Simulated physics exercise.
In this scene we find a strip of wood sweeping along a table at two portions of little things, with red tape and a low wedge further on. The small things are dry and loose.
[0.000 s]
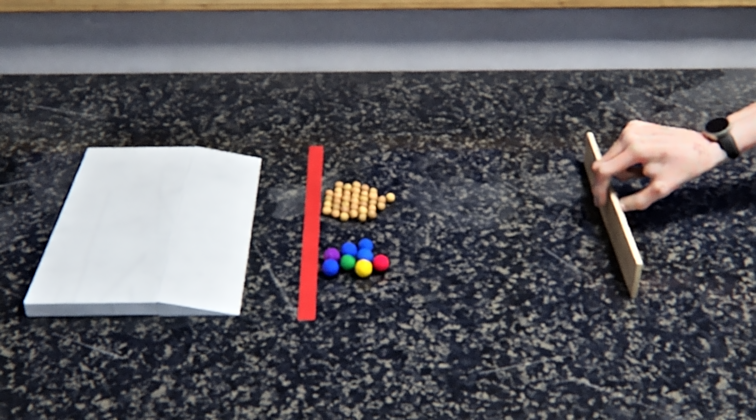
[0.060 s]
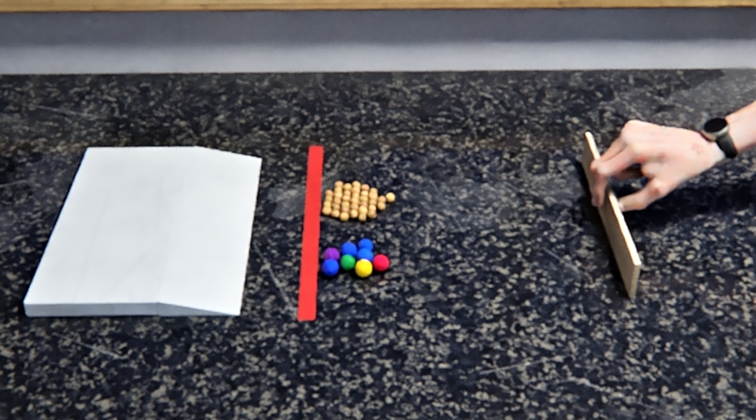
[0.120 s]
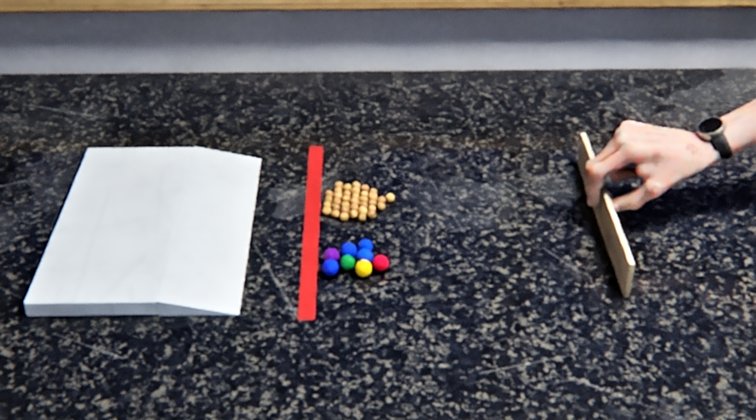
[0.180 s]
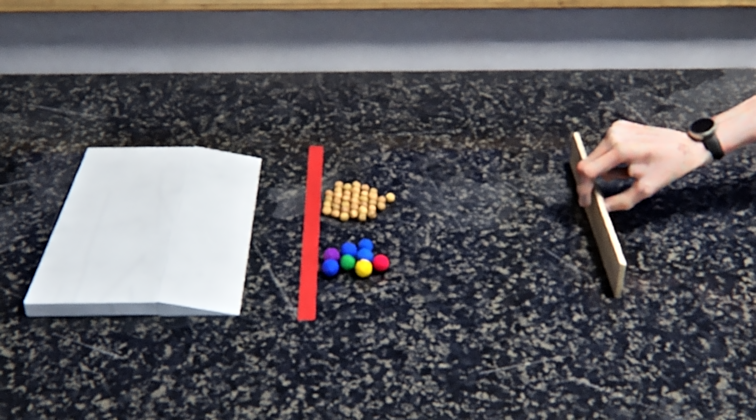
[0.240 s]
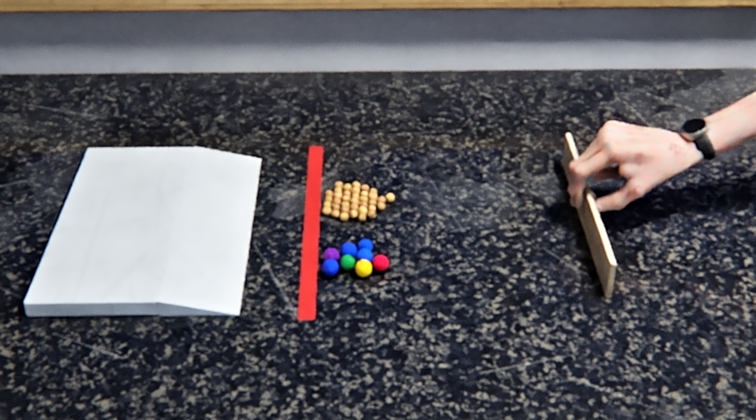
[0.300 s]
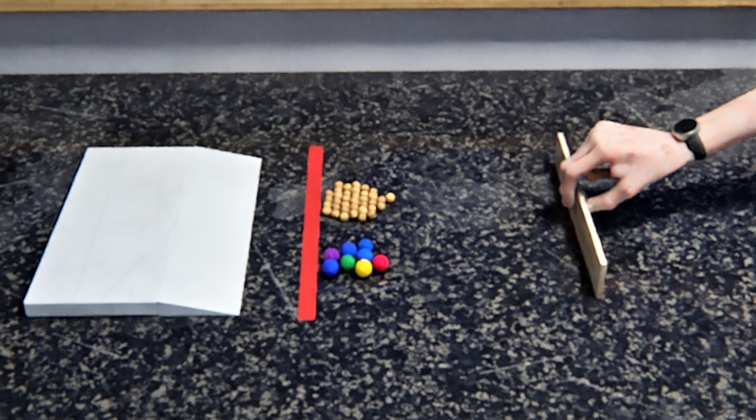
On a dark speckled tabletop, a hand wearing a watch holds an upright strip of wood at the right, across from small tan beads and colourful balls beside red tape and a low white wedge. The hand slides the strip a short way left, while both groups stay still, a gap remaining between.
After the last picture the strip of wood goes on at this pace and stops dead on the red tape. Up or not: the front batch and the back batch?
In the end the front batch isn't pushed up while the Back batch isn't pushed up.
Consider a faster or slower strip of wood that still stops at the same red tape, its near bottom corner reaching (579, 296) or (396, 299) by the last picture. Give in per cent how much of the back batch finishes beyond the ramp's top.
Try 1: About 0 percent. Try 2: About 100 percent.
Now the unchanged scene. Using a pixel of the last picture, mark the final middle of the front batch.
Somewhere around (289, 260) once nothing moves.
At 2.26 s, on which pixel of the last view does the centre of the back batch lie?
Around (287, 203).
After 1.27 s, strip of wood still moving, near (438, 194); front batch all short of the ramp; back batch all short of the ramp.
After 2.26 s, strip of wood stopped at the red tape; front batch all short of the ramp; back batch all short of the ramp.
By the end (3.4 s), strip of wood stopped at the red tape; front batch none past the top, all short of the ramp; back batch none past the top, all short of the ramp.
